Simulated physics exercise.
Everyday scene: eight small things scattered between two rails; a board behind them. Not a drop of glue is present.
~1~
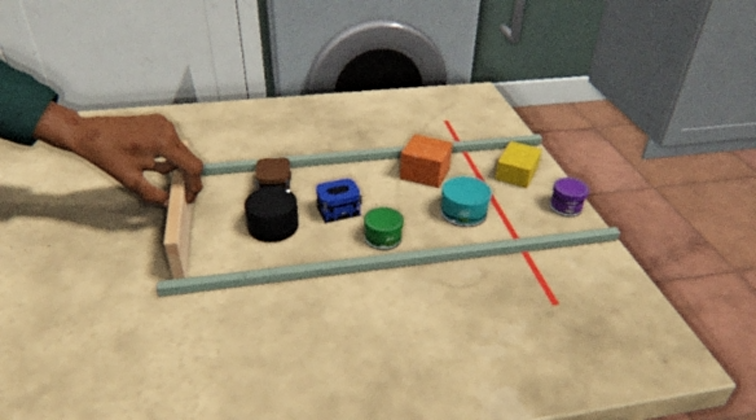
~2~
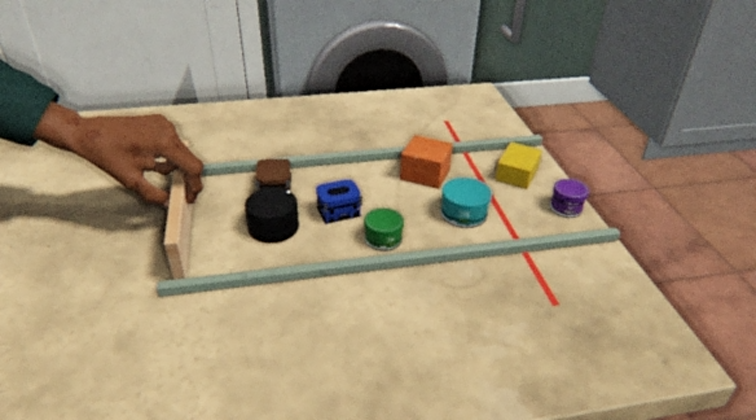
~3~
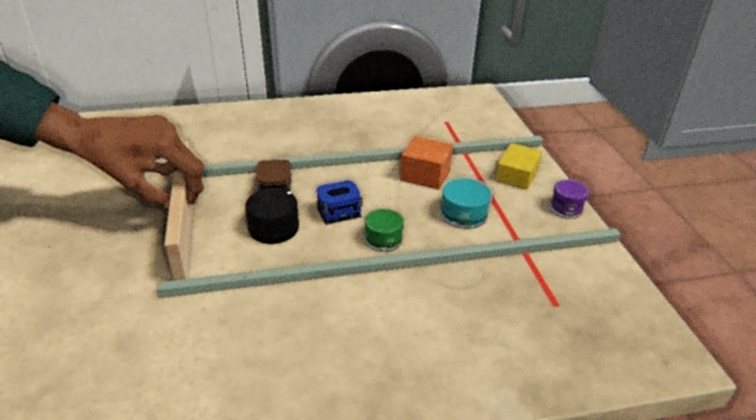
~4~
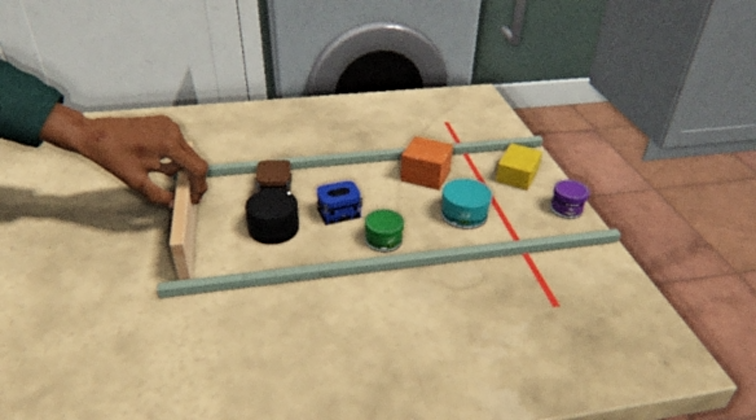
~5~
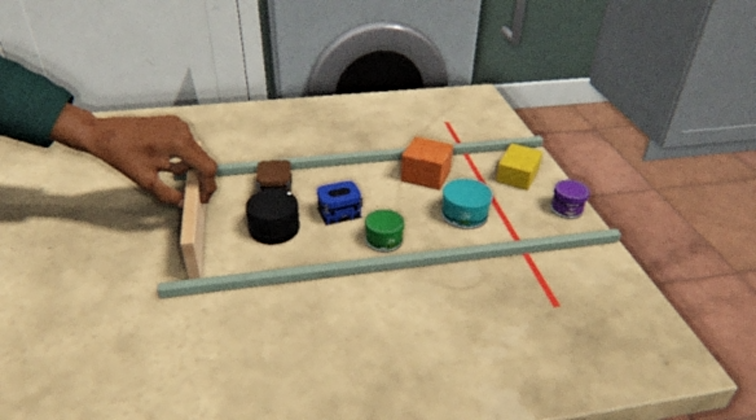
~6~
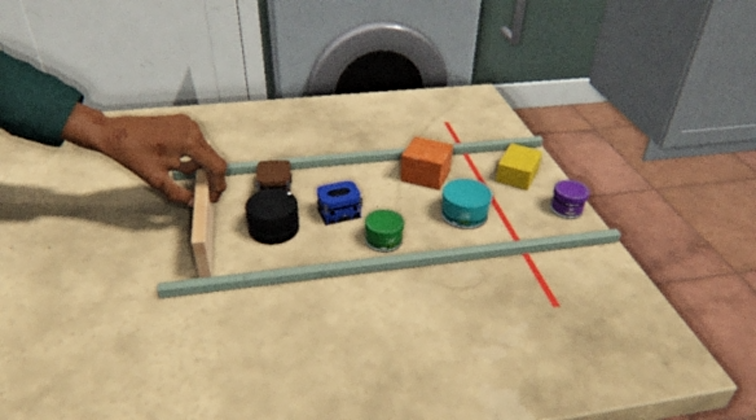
On a kitchen table, a hand held a wooden board upright between two rails, then slid it slightly right toward the black lid and brown case, while the eight small things ahead stayed still.
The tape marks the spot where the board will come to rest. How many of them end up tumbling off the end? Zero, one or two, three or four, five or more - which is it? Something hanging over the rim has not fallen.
From what I see, the table loses one or two of them.
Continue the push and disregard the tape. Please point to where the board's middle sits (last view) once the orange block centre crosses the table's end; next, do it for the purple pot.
(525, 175) and then (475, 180), give or take.
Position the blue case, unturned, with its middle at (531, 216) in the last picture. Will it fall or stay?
Well, the blue case keeps its place.
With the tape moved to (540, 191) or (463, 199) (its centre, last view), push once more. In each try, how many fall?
Down on the floor: 4 and 0.
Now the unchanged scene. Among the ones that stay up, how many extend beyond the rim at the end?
Count: 1.
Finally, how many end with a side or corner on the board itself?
I count 3 of them.
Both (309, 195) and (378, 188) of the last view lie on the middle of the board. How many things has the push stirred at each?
The counts are 3 and 5.
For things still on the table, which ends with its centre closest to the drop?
It would be the yellow block, I'd say.
Soon after, none off yet; purple pot at rest near (569, 199); yellow block at rest near (519, 166); turquoise pot at rest near (466, 204).
After that, none off yet; purple pot at rest near (569, 199); yellow block at rest near (519, 166); turquoise pot displaced a little near (488, 203).
In the end, the number that fall off is one or two; gone, purple pot.
